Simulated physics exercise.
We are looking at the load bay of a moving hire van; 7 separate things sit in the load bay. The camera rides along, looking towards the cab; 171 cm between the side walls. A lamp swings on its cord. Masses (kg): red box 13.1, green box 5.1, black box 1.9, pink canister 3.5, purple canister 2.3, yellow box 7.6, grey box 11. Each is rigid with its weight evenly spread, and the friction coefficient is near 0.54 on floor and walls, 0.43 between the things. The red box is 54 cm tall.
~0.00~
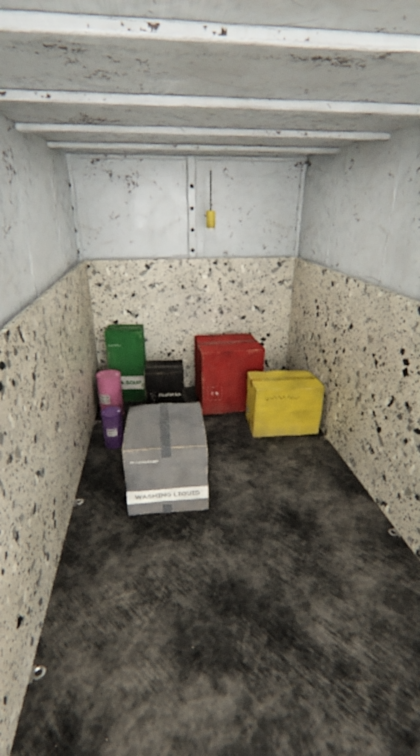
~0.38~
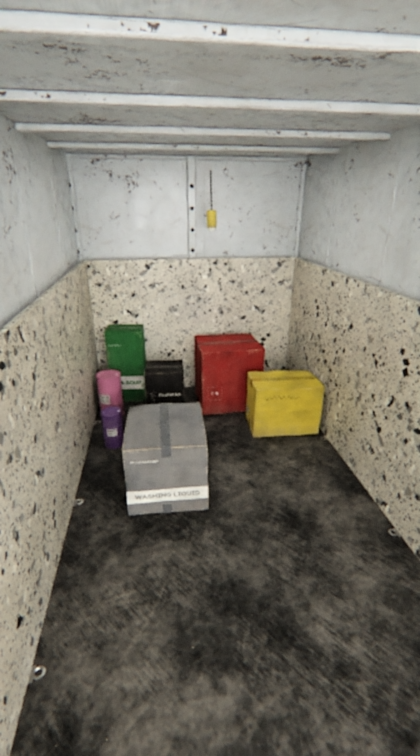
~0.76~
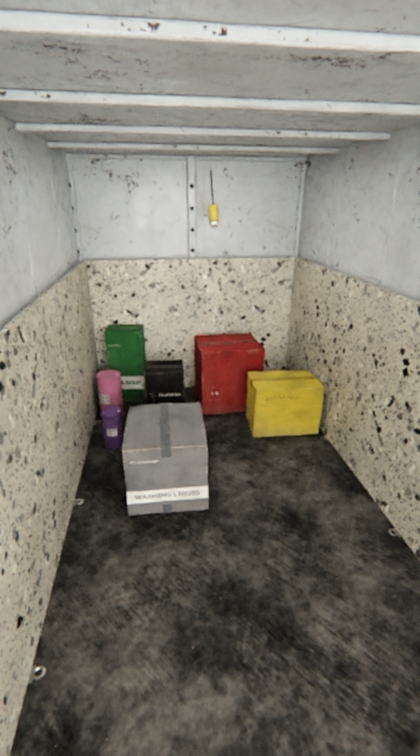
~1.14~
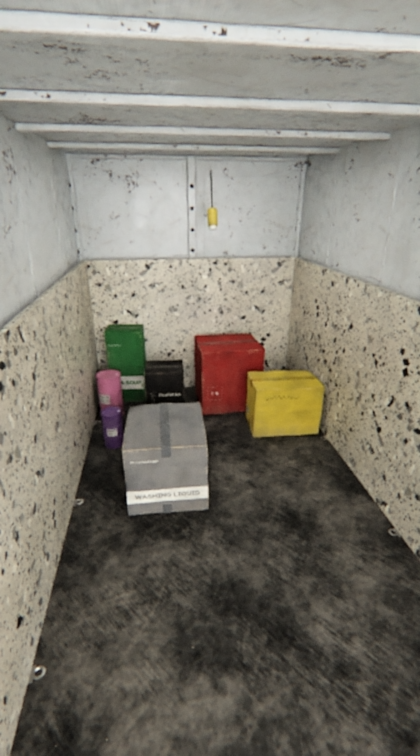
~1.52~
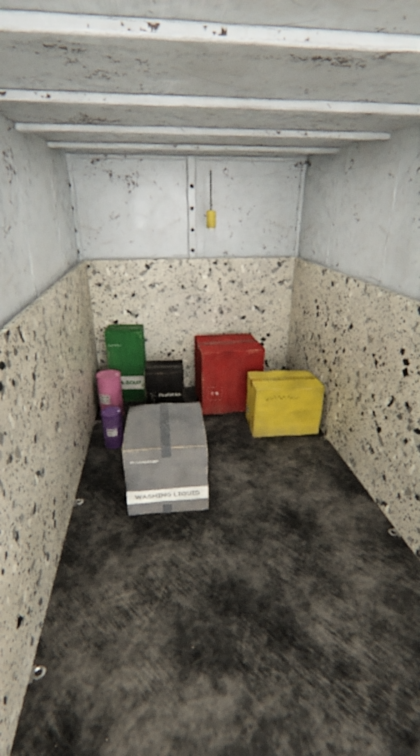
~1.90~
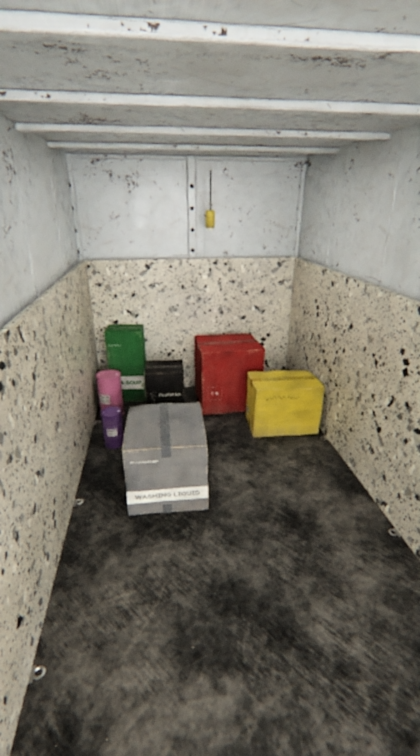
The load bay of a van, with pale walls and speckled lower panels, is seen from its rear, looking towards the cab. A grey box sits in front of pink and purple canisters and green and black boxes on the left, with red and yellow boxes towards the right. The hanging yellow lamp swings slightly; the cargo and view stay still.
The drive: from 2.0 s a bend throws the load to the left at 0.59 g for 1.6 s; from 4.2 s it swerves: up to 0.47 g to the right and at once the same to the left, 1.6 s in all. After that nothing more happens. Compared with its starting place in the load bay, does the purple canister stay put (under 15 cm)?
The purple canister stays put.
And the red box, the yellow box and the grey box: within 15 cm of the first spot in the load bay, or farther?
The red box gets shifted; the yellow box leaves its spot; the grey box leaves its spot.
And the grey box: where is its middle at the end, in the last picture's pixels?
At about (111, 458).
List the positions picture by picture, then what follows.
Smooth; purple canister (113, 428); red box (228, 373), in the first frame.
Force 0.32 g backwards; black box (165, 391); pink canister (110, 394), in the second frame.
Force 0.32 g backwards; yellow box (282, 402); grey box (167, 455), in the third frame.
Force 0.32 g backwards; red box (228, 373); green box (128, 363), in the fourth frame.
Smooth; black box (165, 391); pink canister (110, 394), in the fifth frame.
Smooth; purple canister (113, 428); yellow box (282, 402), in the sixth frame.
Around 2.70 s, force 0.59 g left; purple canister at 25° to upright near (103, 426); green box at 9° to upright; black box shifted 9 cm.
Around 3.10 s, force 0.59 g left; purple canister at 25° to upright near (103, 426); yellow box shifted 24 cm; black box shifted 24 cm.
Around 3.50 s, force 0.24 g left; purple canister at 25° to upright near (103, 426); yellow box shifted 50 cm; red box shifted 36 cm.
Finally (6.4 s), not toppled but over 15 cm from the start, red box, black box, yellow box and grey box; the other 3 still in place (within 15 cm). In the last view, purple canister near (113, 428).
